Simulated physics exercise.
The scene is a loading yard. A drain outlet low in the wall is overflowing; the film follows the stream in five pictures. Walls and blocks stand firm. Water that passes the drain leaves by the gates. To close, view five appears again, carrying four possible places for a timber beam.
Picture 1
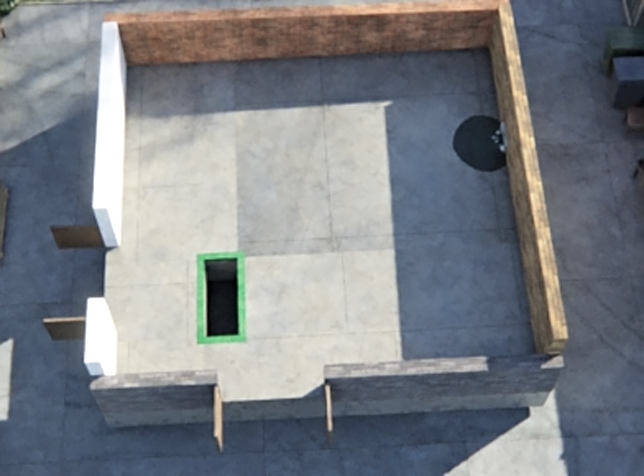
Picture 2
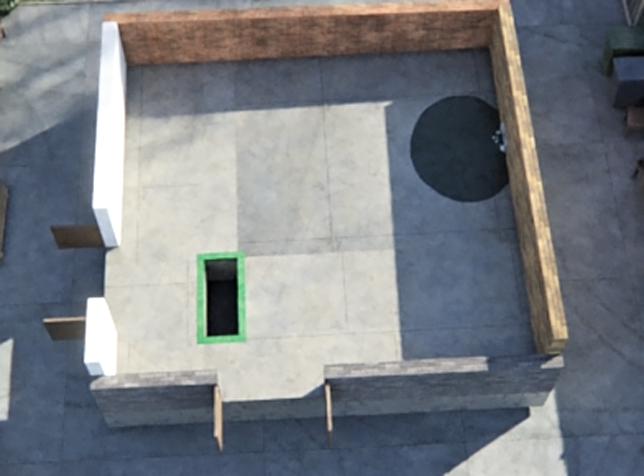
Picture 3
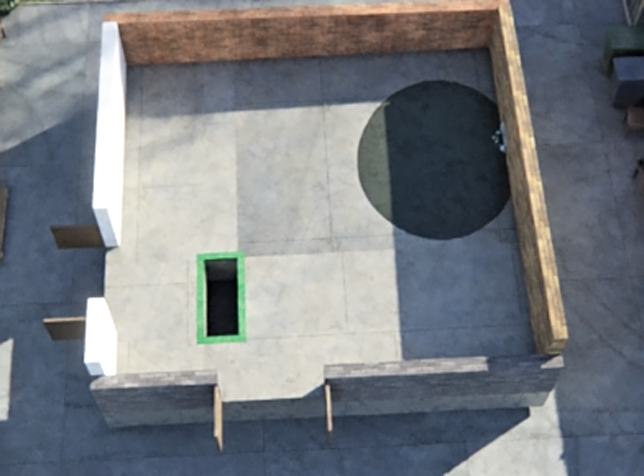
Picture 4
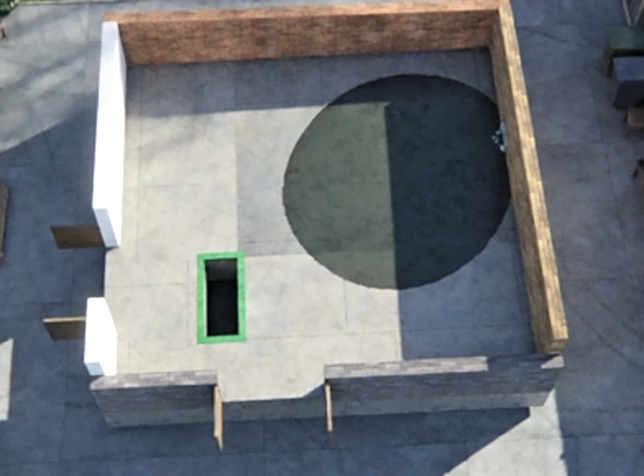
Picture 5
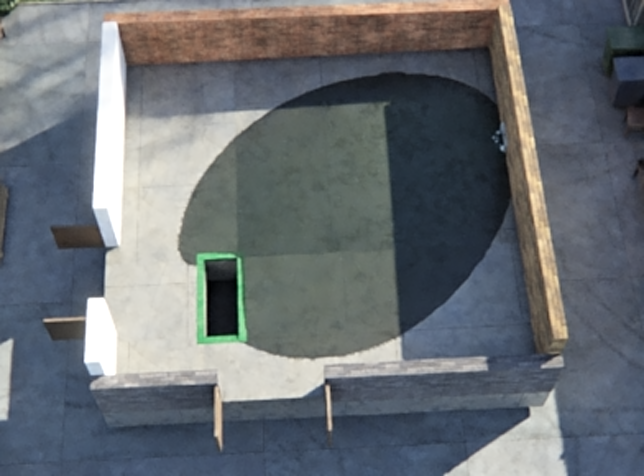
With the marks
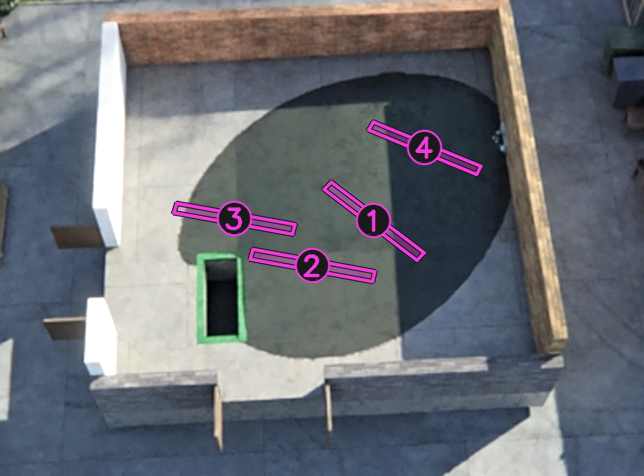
Dark water spreading from the right wall across a walled concrete yard, widening leftward until it reaches a green-edged drain.
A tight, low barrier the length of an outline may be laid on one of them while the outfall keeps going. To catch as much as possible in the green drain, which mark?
Position 3.
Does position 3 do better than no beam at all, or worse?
It is worse.
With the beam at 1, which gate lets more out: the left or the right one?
The left one.
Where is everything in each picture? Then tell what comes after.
Outfall at (505, 138); green drain at (221, 297); open gate at (273, 386); open gate at (118, 289); water covers 2 % of the ground and shows as far out as (461, 133); green drain still dry.
Water covers 7 % of the ground and shows as far out as (427, 179); green drain still dry.
Water covers 15 % of the ground and shows as far out as (388, 218); green drain still dry.
Water covers 28 % of the ground and shows as far out as (313, 252); green drain still dry.
Water covers 47 % of the ground and shows as far out as (195, 258); green drain taking water.
On the marked copy, 1 from (327, 185) to (420, 256); 2 from (251, 254) to (373, 276); 3 from (175, 208) to (293, 229); 4 from (371, 126) to (478, 170).
With 1, about 14 % of the stream runs into the green drain, about 84 % out by the gates.
With 2, about 13 % of the stream runs into the green drain, about 85 % out by the gates.
With 3, about 30 % of the stream runs into the green drain, about 68 % out by the gates.
With 4, about 16 % of the stream runs into the green drain, about 84 % out by the gates.
